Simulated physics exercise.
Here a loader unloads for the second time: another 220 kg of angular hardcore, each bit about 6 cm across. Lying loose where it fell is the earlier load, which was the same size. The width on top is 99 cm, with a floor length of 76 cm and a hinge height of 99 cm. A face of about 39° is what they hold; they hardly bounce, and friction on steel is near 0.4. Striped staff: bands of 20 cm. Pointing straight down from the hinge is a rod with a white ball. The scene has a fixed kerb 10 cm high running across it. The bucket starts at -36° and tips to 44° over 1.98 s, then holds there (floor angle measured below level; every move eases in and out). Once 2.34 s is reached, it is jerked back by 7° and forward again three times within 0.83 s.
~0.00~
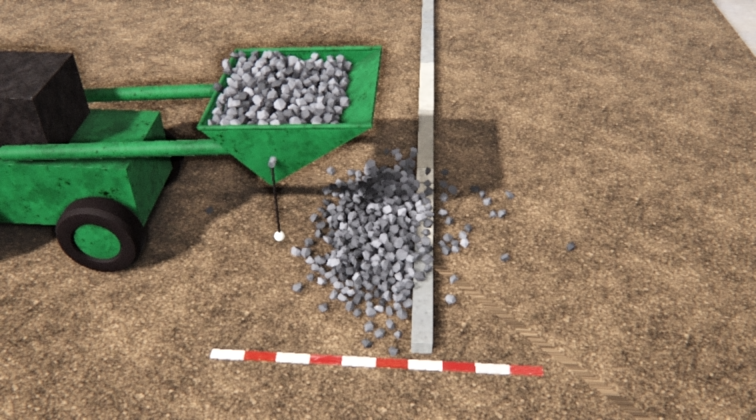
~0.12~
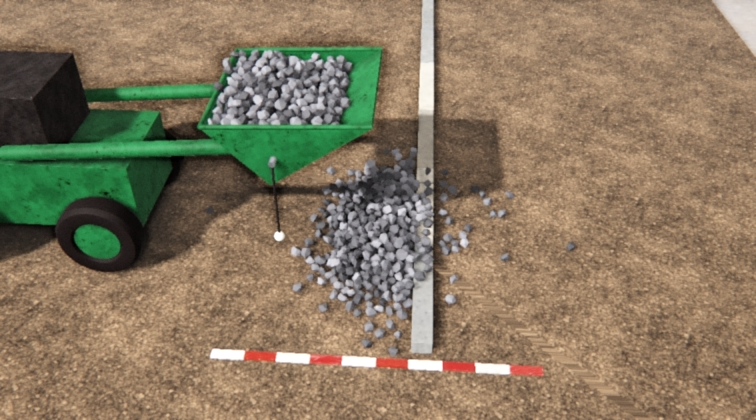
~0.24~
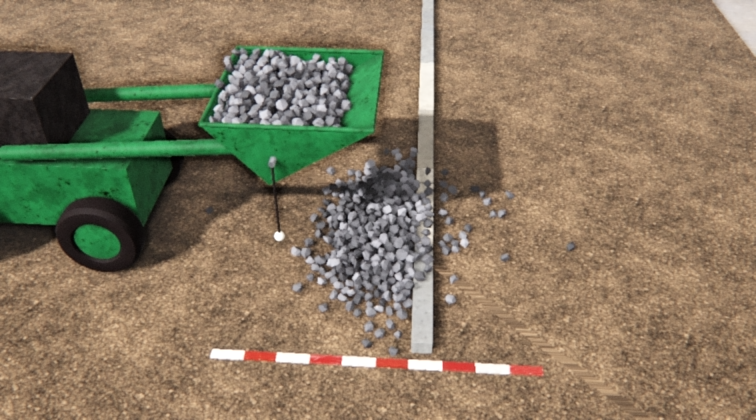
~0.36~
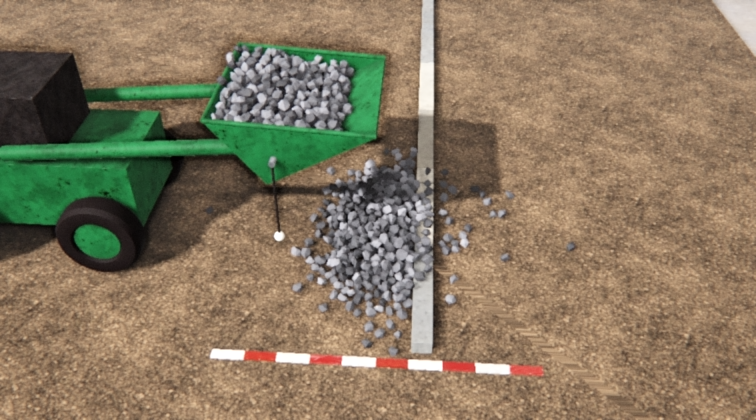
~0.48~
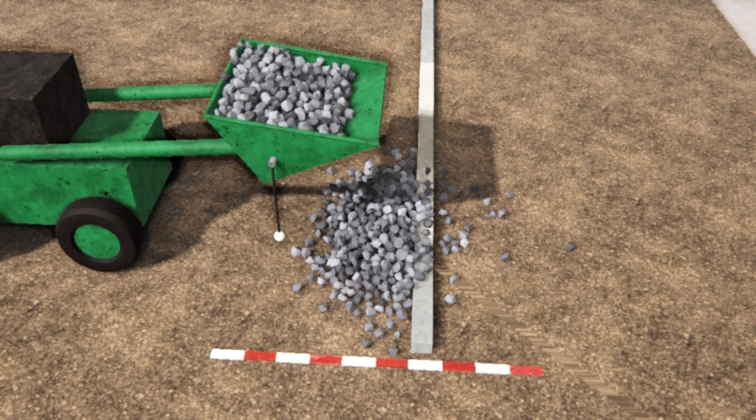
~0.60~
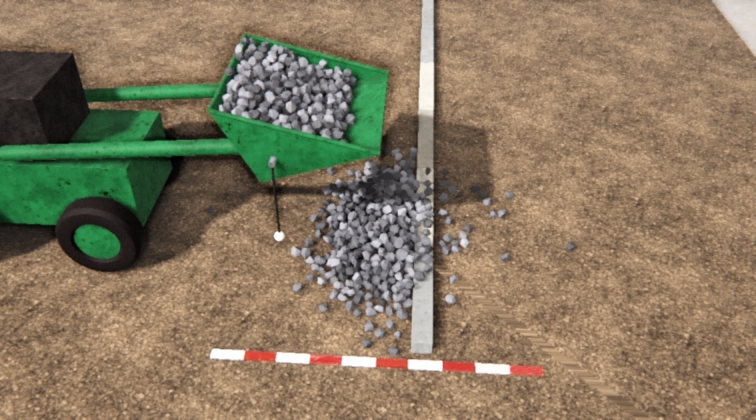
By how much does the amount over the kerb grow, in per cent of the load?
About 13 per cent.
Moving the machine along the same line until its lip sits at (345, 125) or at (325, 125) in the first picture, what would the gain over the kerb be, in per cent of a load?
Roughly 0 and 0 percent, in that order.
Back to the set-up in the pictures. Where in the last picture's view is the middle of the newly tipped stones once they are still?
Around (381, 215).
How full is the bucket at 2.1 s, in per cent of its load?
Roughly 15 parts in a hundred of the load.
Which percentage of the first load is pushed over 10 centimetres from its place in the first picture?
Roughly 5 per cent of them.
After 1.5 s the floor is at 31°; in per cent of one load, 98 in the bucket, 98 on this side of the kerb, 4 over the kerb; the foremost stones are at (502, 213).
After 2.1 s the floor is at 44°; in per cent of one load, 14 in the bucket, 179 on this side of the kerb, 7 over the kerb; the foremost stones are at (502, 213).
After 3.6 s the floor is at 44°; in per cent of one load, 0 in the bucket, 183 on this side of the kerb, 17 over the kerb; the foremost stones are at (515, 248).
After 6.0 s the floor is at 44°; in per cent of one load, 0 in the bucket, 183 on this side of the kerb, 17 over the kerb; the foremost stones are at (515, 248). Net gain over the kerb, 13.
